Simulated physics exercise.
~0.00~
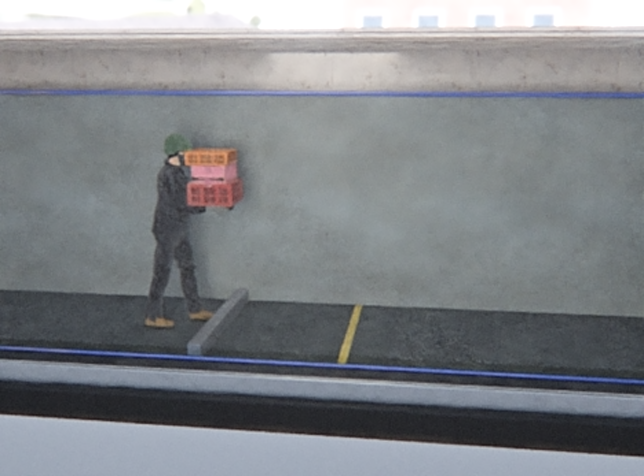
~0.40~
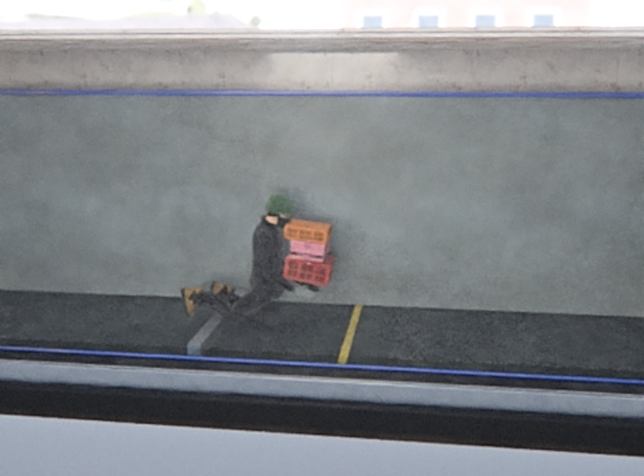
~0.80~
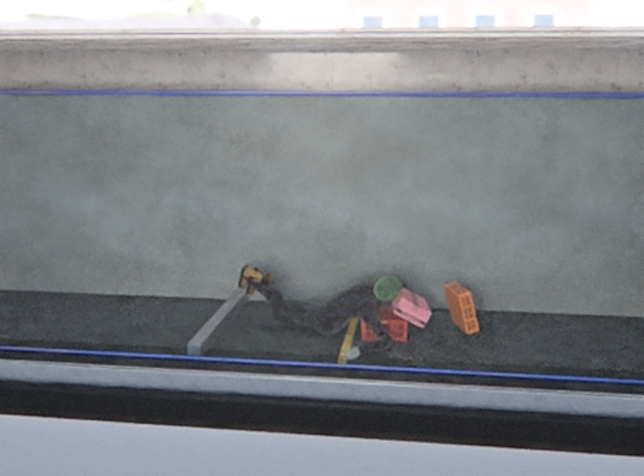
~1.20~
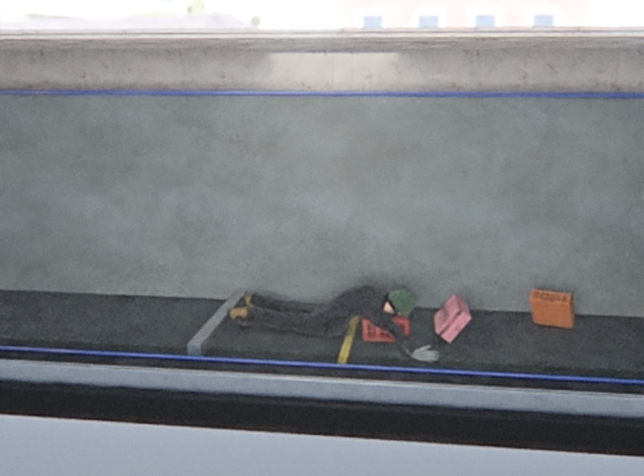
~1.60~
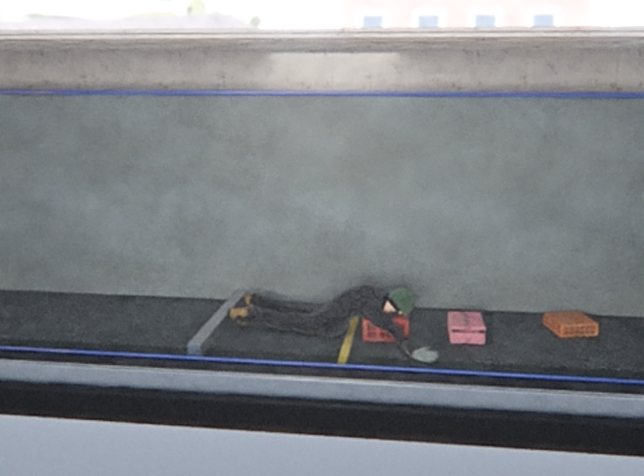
A person in dark clothes and a green cap, seen from the side by a still camera, walks on a dark floor before a grey wall, carrying three stacked crates, orange on top, pink in the middle and red below. A low grey rail lies at the front foot, with a yellow line to its right. The person trips and pitches forward to the right, still holding the stack. The body drops flat and the crates scatter ahead, the orange one tumbling farthest. Finally the person lies face down, head and all three crates beyond the yellow line.
